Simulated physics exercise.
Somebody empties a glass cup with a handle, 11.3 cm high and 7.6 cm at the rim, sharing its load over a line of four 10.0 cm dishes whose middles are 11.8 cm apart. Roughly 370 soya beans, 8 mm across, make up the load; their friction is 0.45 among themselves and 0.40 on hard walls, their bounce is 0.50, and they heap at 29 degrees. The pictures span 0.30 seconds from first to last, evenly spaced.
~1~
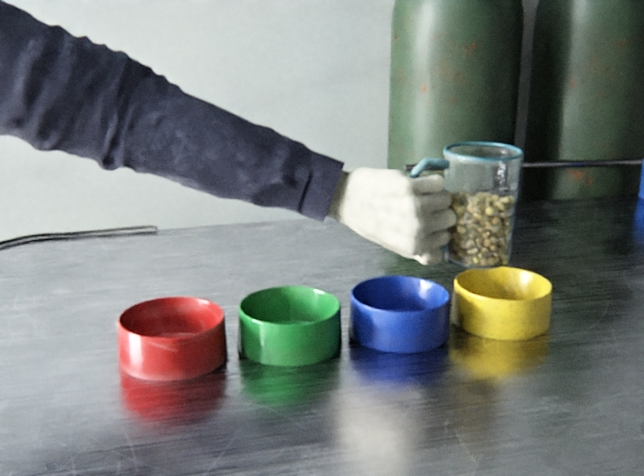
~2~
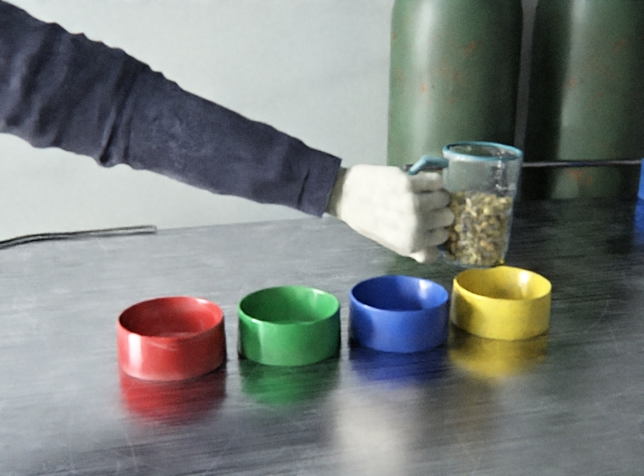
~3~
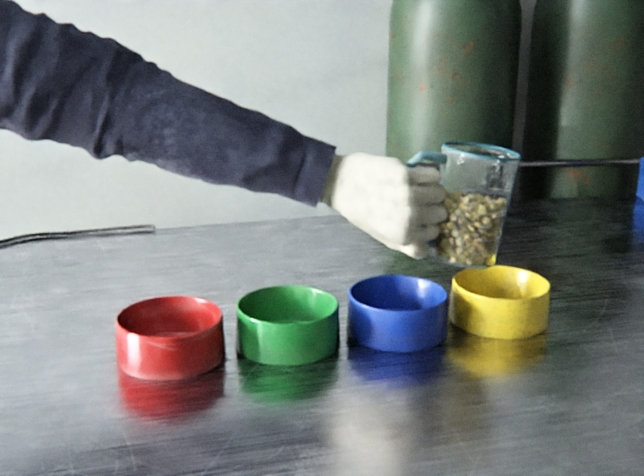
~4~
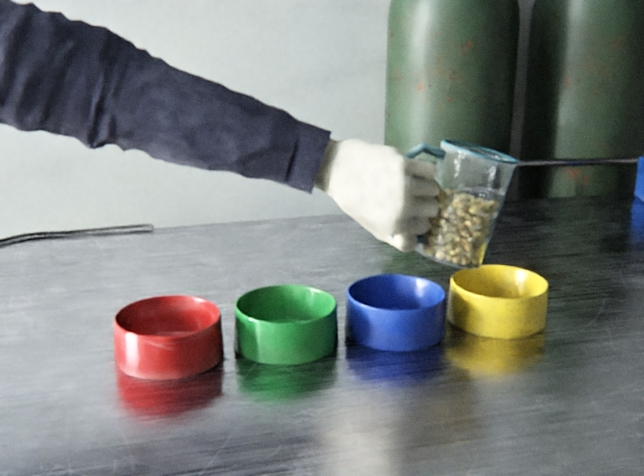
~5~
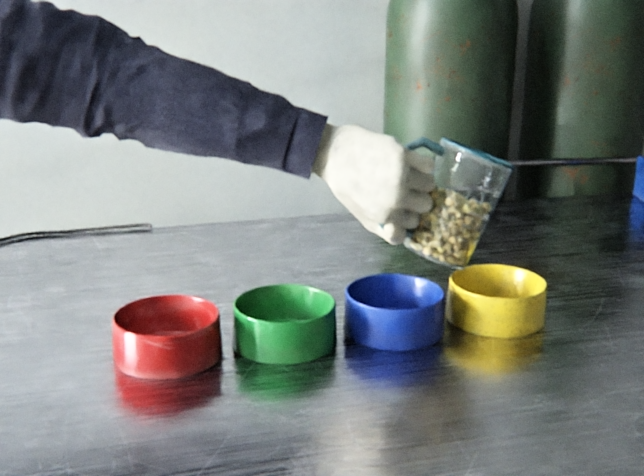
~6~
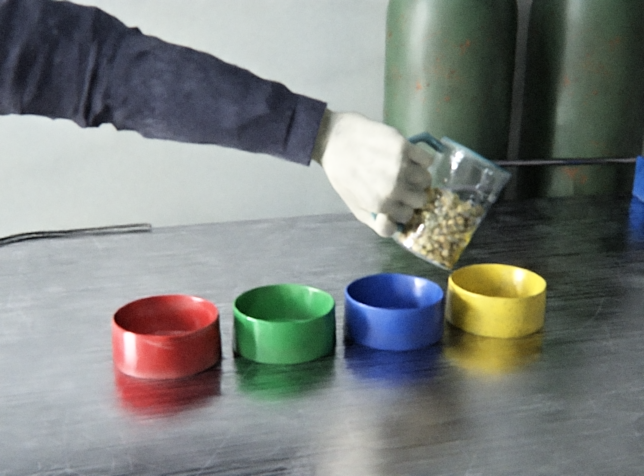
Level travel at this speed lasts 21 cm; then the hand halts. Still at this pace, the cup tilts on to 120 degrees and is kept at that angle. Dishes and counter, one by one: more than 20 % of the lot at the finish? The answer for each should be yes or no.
Red - no, blue - yes, green - no, yellow - no, counter - no.
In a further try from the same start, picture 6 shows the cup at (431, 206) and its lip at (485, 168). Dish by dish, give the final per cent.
The red dish keeps 0, the blue one 30, the green one 10 and the yellow one 0.
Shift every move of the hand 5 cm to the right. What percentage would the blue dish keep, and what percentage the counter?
I'd expect blue at 20 and the counter at 40.
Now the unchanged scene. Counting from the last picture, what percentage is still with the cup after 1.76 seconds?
Somewhere near 0 per cent.
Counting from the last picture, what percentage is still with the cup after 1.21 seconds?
0 %.
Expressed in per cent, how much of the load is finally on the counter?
Estimate: Near 5 per cent.
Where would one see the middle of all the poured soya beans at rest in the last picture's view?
Somewhere around (398, 309) in the final frame.
Then, 0.72 s after the last picture, tilt 115 degrees; cup holds 90 %, blue 10 %.
Then, 1.21 s after the last picture, tilt 120 degrees; cup holds 0 %, blue 95 %.
Then, 1.76 s after the last picture, tilt 120 degrees; cup holds 0 %, blue 95 %.
In the end, red 0 %, blue 95 %, green 0 %, yellow 0 %, counter 5 %.
